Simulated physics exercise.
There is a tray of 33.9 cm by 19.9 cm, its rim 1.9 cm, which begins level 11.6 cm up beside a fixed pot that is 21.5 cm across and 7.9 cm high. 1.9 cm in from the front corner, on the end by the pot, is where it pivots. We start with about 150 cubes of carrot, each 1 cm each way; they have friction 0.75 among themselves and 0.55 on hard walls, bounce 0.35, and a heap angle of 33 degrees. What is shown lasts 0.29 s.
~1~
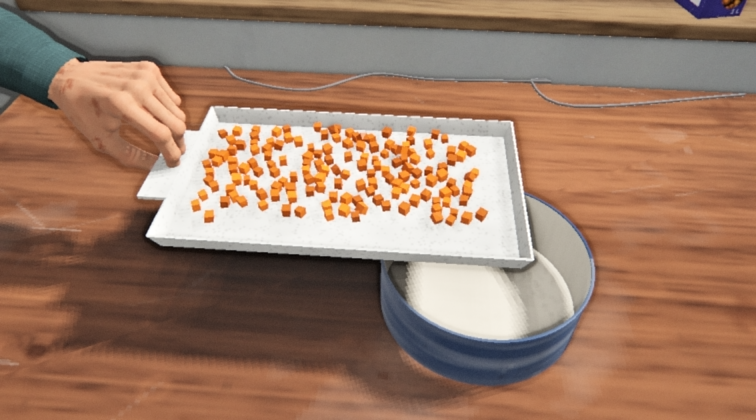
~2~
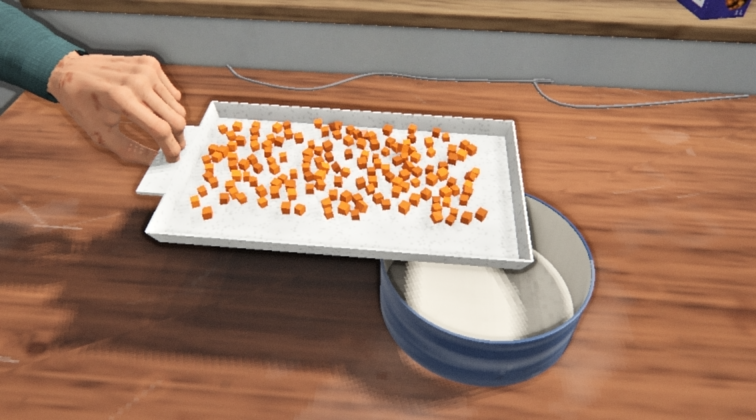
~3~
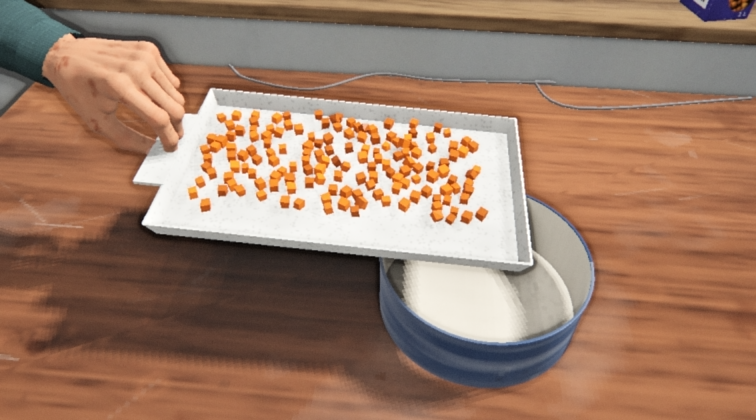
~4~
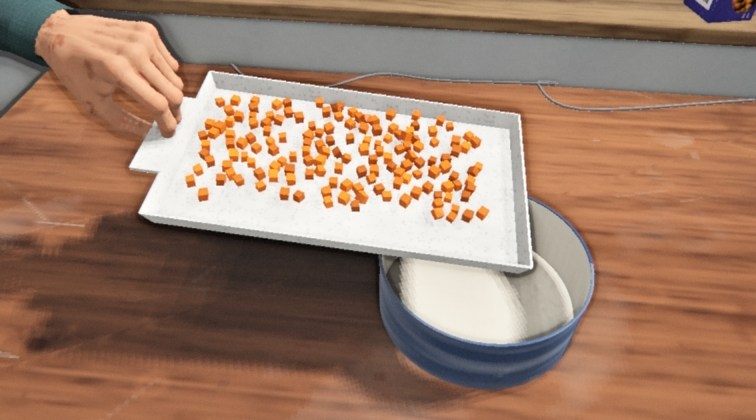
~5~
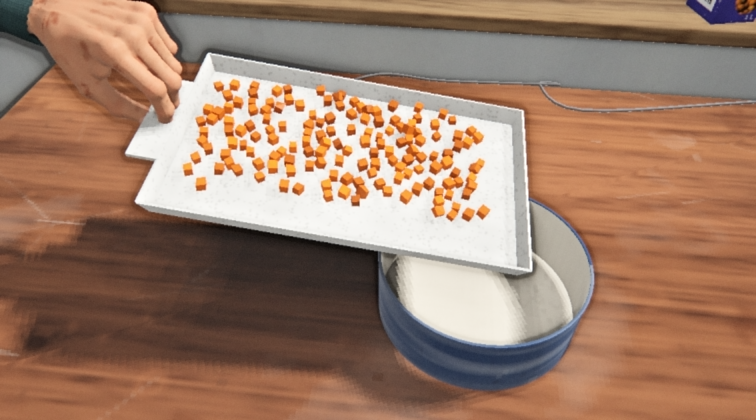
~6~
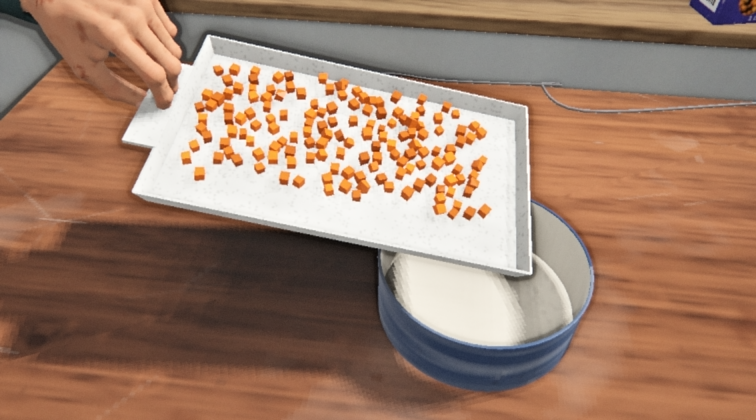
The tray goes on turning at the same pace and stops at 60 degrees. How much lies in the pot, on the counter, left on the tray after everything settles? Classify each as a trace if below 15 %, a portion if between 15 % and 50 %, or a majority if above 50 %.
Pot: A portion. Counter: A portion. Left on the tray: A portion.
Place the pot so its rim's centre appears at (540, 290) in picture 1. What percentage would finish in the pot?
Share in pot at that spot: Some 60 in a hundred.
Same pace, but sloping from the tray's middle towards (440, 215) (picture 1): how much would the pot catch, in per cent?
The share would be about 35 percent.
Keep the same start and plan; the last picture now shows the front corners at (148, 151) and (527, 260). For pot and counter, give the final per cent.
Pot 15; counter 45.
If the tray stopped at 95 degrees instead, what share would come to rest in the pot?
That comes out at some 70 per cent.
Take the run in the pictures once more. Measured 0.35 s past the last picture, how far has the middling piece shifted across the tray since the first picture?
Displacement on the tray: Roughly 1 cm.
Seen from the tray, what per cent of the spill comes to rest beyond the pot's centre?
Some 100 per cent.
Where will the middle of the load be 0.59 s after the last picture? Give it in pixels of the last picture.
Load centre: About (466, 215) px.
Then, 0.35 s after the last picture, tilt 36 degrees; the tray holds 100 %, the pot 0 %.
Then, 0.59 s after the last picture, tilt 52 degrees; the tray holds 100 %, the pot 0 %.
Then, 0.93 s after the last picture, tilt 60 degrees; the tray holds 50 %, the pot 20 %.
In the end, pot 35 %, counter 25 %, tray 40 %.
